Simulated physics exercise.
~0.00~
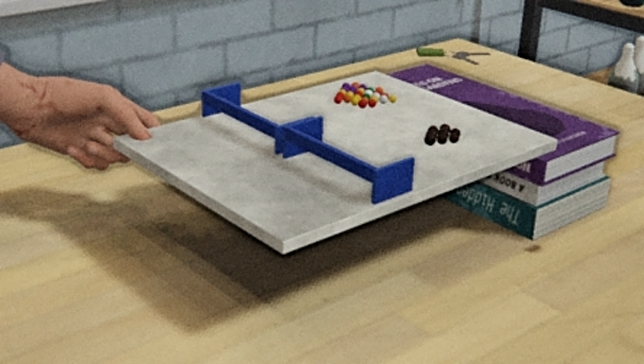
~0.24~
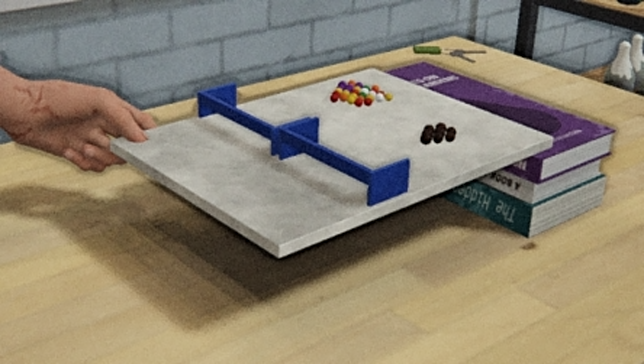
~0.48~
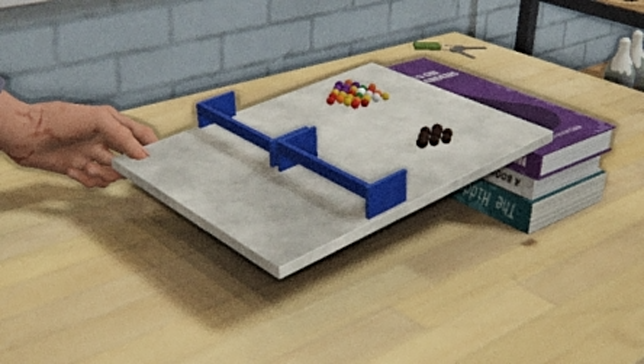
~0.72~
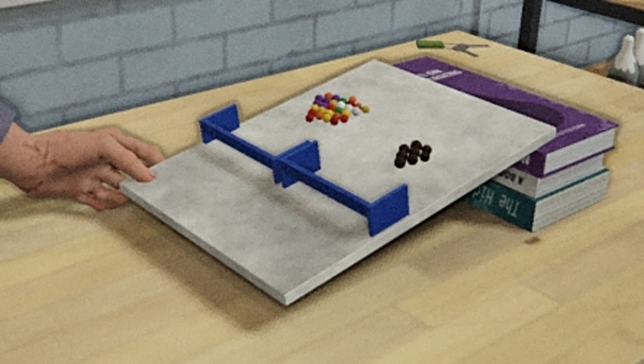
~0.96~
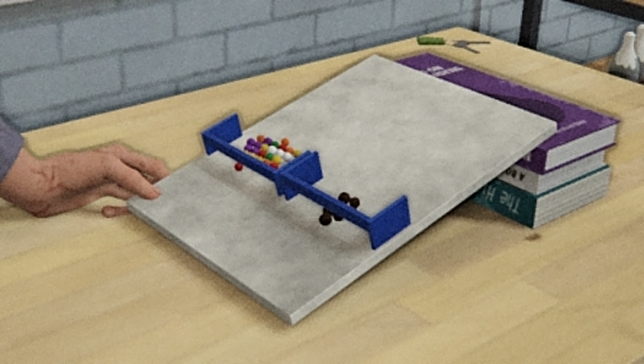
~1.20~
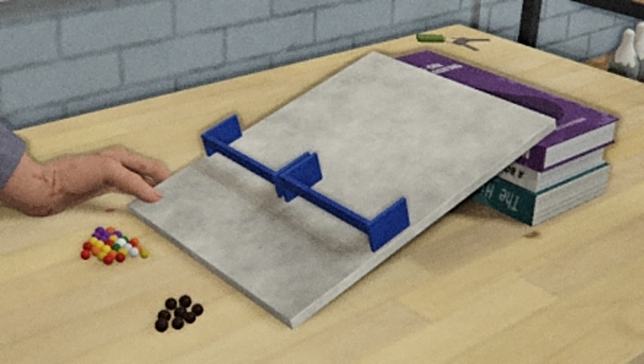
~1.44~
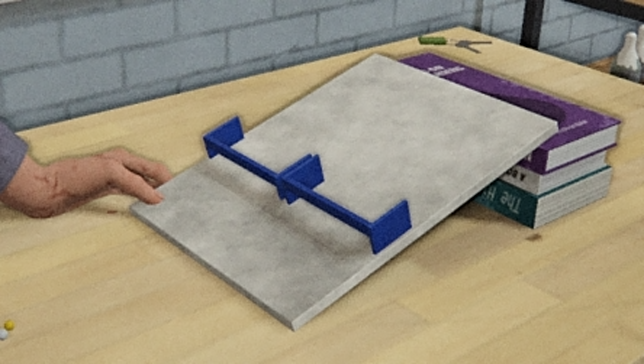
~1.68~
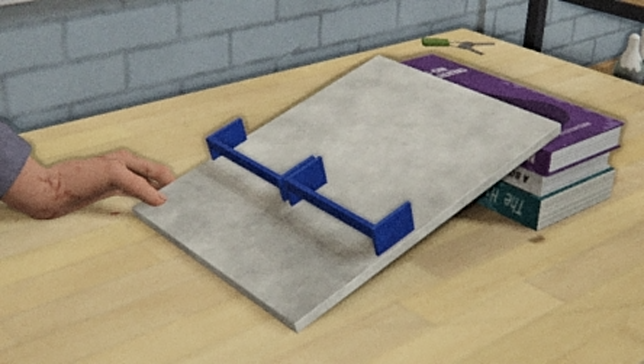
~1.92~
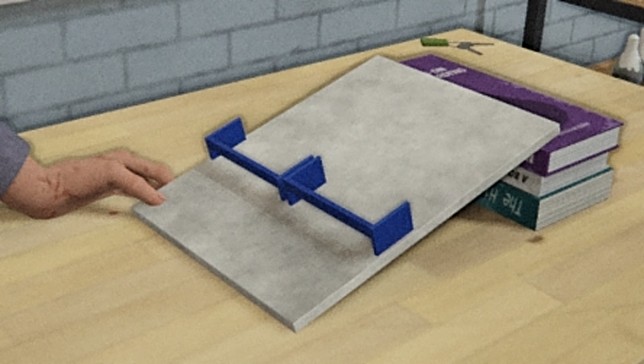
A hand lowered one end of a pale board propped on books until it sloped down to the table, and the colourful beads and the dark ones slid down, slipped under the blue gates and rolled off, leaving the board empty.
